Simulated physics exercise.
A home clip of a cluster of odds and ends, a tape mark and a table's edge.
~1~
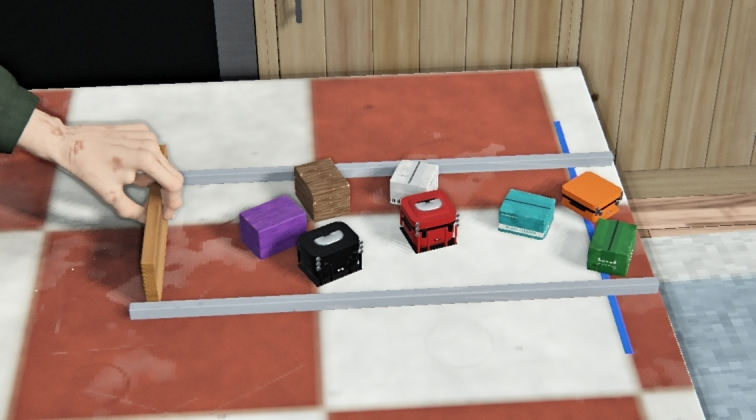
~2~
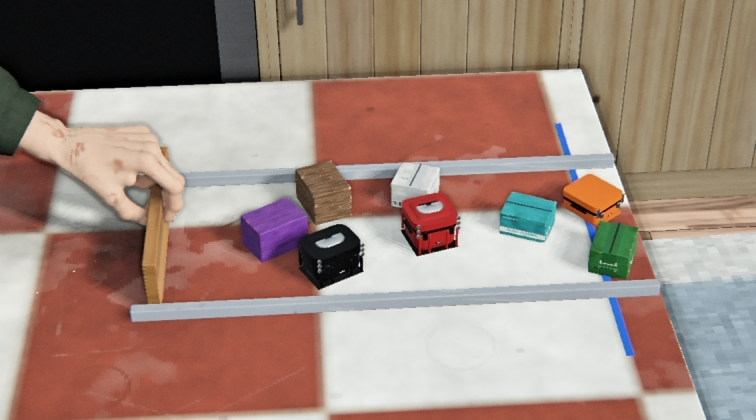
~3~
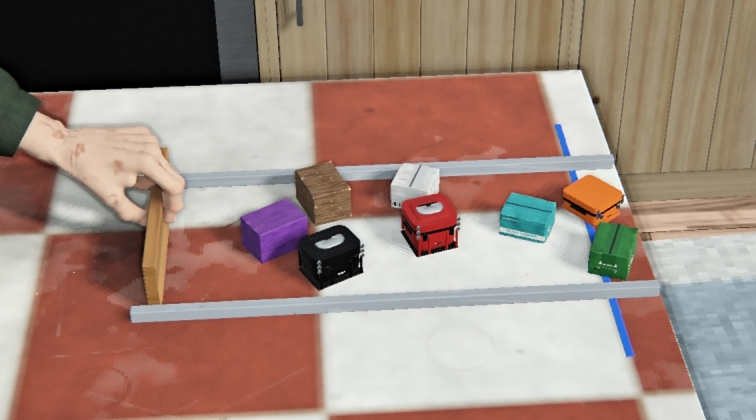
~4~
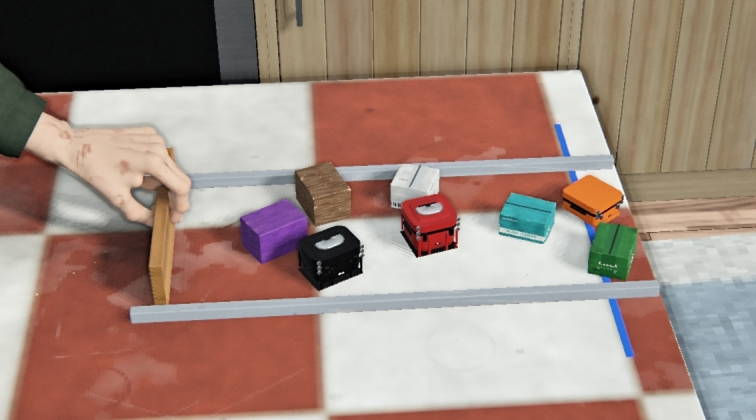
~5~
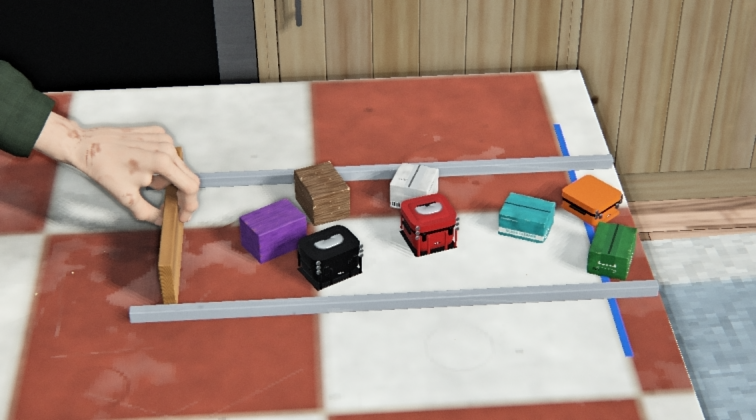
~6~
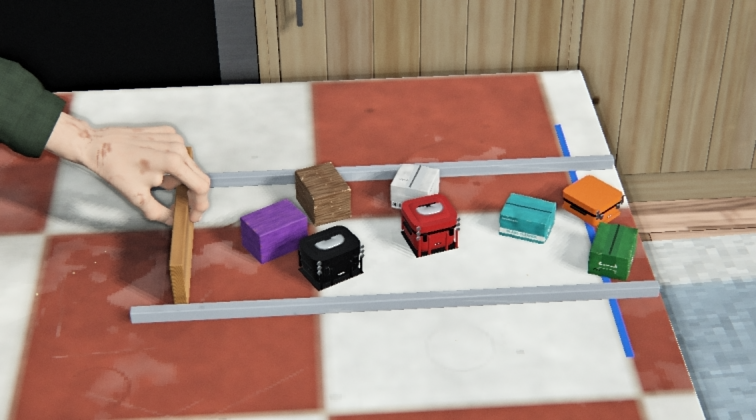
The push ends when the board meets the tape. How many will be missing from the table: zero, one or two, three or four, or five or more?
Outcome: The number that fall off is five or more.
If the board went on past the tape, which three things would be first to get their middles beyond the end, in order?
In order: The turquoise box, the orange case, the green box.
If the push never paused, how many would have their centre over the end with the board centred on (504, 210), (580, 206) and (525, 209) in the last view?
In that order 0, 5 and 1.
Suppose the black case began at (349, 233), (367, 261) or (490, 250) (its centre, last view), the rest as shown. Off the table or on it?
The black case does not fall; holds on; remains up.
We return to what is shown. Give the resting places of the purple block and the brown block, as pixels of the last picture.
Near (623, 224) and (602, 187).
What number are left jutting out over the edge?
2 of them.
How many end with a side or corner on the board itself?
3 of them.
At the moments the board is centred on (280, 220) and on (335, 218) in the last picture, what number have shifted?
At the one place 2, at the other 3.
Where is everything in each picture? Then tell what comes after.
In the first frame, green box (612, 247); orange case (591, 199); turquoise box (527, 215); board (157, 222); tape (589, 224).
In the second frame, orange case (592, 201); board (158, 224).
In the third frame, turquoise box (528, 218); black case (330, 256).
In the fourth frame, green box (613, 251); purple block (274, 231).
In the fifth frame, orange case (591, 202); brown block (322, 194).
In the sixth frame, green box (613, 251); orange case (592, 203); turquoise box (528, 219); board (184, 225); tape (590, 228).
Soon after, none off yet; green box at rest near (613, 251); orange case at rest near (592, 203); turquoise box at rest near (528, 219).
Then, none off yet; green box at rest near (613, 251); orange case at rest near (594, 202); turquoise box moved a little near (552, 217).
Further on, none off yet; green box moved a little near (637, 259); orange case moved about its own width near (621, 196); turquoise box tipped a little near (659, 230).
At rest, the number that fall off is five or more; fallen, white box, red case, turquoise box, orange case and green box.
